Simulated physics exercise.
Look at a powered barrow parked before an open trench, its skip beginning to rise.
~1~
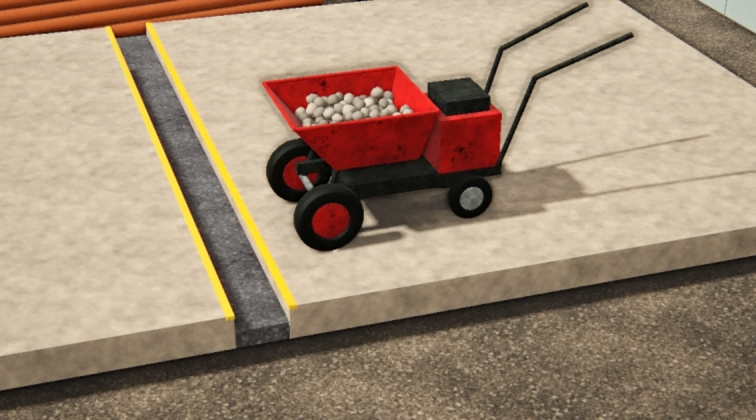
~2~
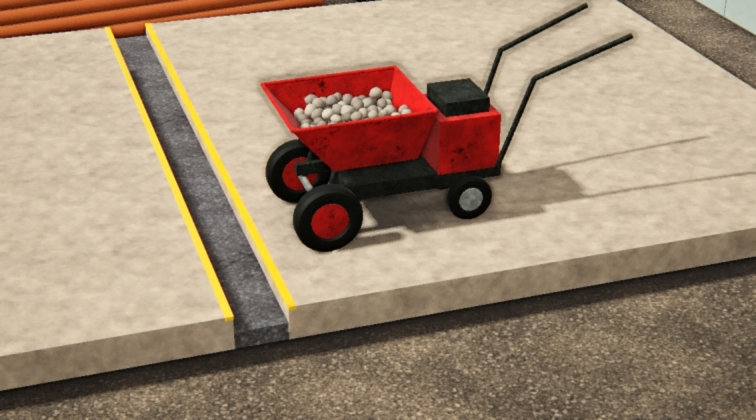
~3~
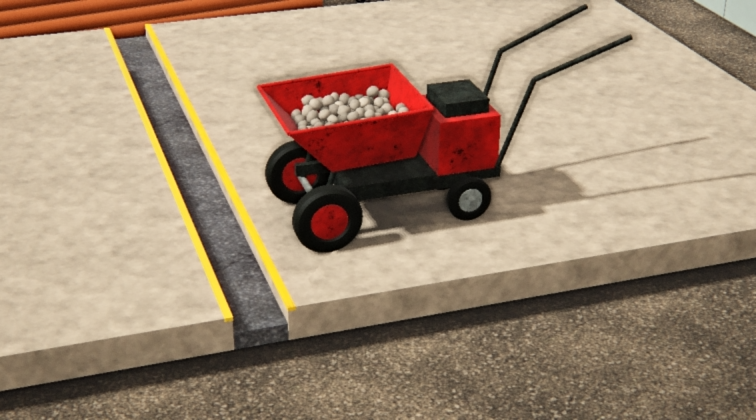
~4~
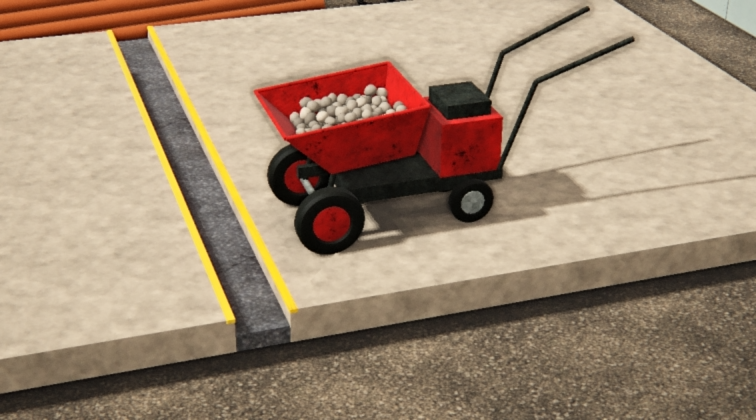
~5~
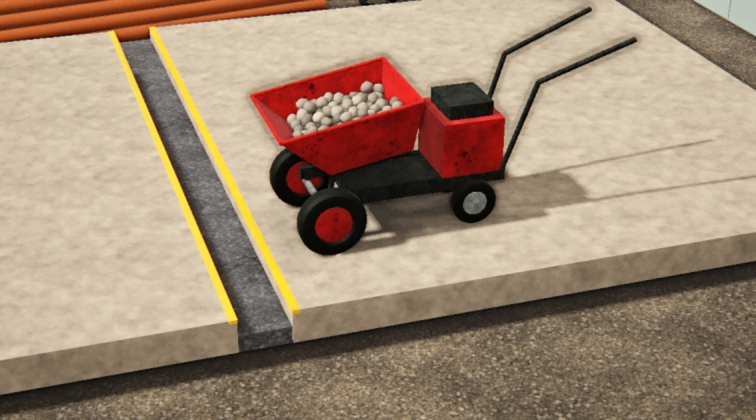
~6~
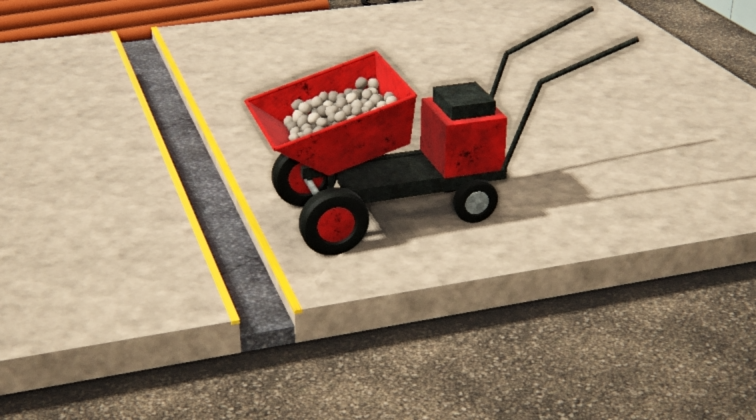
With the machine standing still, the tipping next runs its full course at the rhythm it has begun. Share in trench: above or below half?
Below half.
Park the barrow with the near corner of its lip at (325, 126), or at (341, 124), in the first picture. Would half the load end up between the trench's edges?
Initially past the halfway mark, next past the halfway mark.
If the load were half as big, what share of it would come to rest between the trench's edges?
It comes to 30 per cent or so.
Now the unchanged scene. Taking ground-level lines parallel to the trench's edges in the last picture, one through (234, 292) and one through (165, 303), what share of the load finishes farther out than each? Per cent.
Close to 70 and 10 per cent respectively.
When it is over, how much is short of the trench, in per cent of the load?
Roughly 0 per cent of the load.
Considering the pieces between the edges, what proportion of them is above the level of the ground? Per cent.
My guess is some 20 per cent.
Shortly afterwards, skip tipped well over; the whole lot in the skip.
Next, skip tipped steeply; all but a few in the skip; only a few in or heaped over the trench; a little beyond it; only a few falling.
Some moments later, skip tipped right over; near a quarter in the skip; near a quarter in or heaped over the trench; near two thirds beyond it.
In the end, skip tipped right over; a little in the skip; near a third in or heaped over the trench; near two thirds beyond it.
